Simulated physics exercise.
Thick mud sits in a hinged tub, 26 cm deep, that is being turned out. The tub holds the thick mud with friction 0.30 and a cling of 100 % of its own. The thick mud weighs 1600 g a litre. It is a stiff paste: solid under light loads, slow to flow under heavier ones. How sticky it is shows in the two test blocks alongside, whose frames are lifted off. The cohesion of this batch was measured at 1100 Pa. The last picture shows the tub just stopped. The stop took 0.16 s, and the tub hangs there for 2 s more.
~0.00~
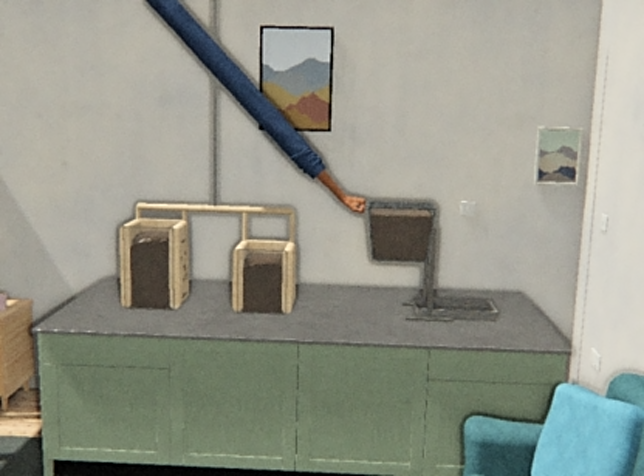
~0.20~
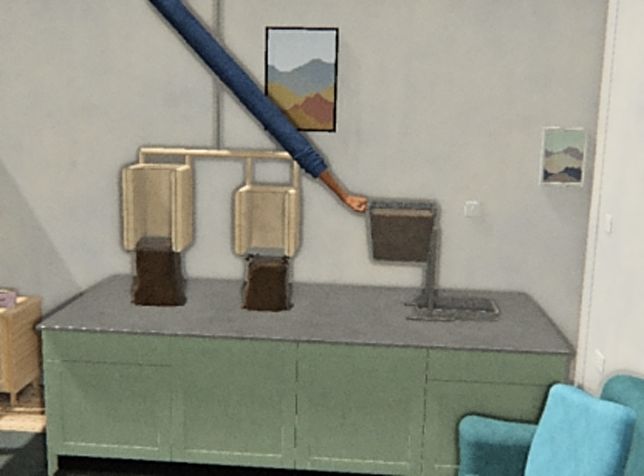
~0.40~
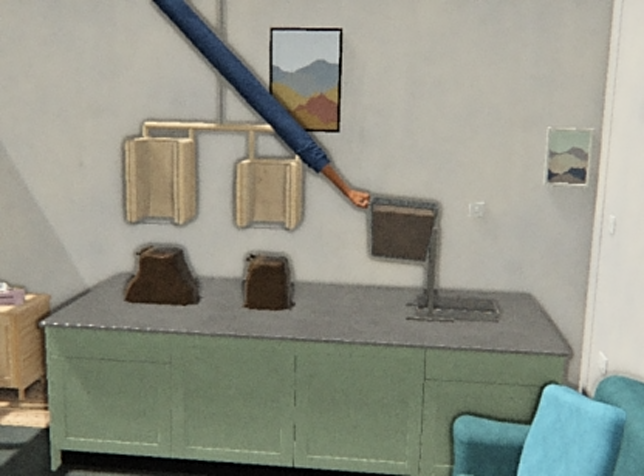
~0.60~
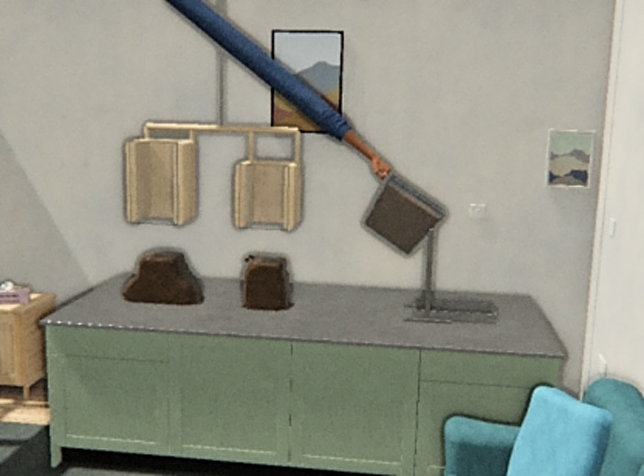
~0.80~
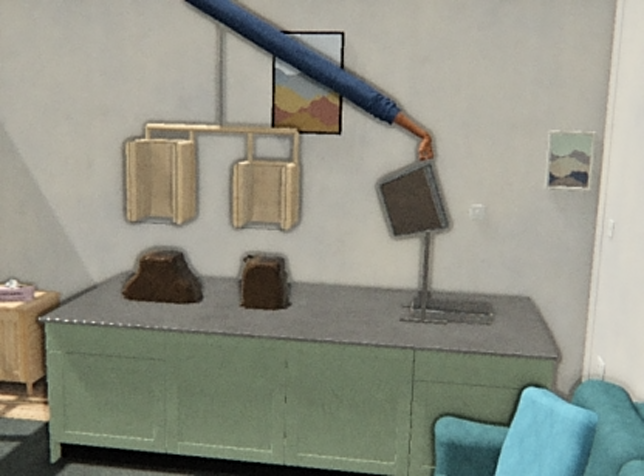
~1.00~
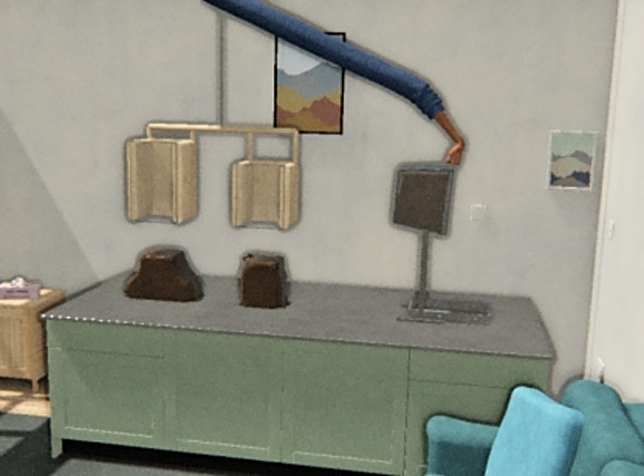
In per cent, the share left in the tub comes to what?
About 44 %.
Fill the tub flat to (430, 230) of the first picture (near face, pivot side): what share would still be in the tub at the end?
It would be near 95 %.
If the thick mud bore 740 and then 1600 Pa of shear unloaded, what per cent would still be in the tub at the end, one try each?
In turn about 35 %, 100 %.
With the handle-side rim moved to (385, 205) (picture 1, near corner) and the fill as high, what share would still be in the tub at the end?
It would be near 100 %.
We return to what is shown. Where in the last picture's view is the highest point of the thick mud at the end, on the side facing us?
At about (409, 201).
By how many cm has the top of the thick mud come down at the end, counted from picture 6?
Some 14 cm.
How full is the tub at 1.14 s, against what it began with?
Some 95 per cent.
By 1.14 s, the tub is at 94 degrees and holds 96 %.
By 1.31 s, the tub is at 94 degrees and holds 69 %.
By 1.48 s, the tub is at 94 degrees and holds 49 %.
By 1.65 s, the tub is at 94 degrees and holds 44 %.
By 3.00 s, at the end, the tub is at 94 degrees and holds 44 %.
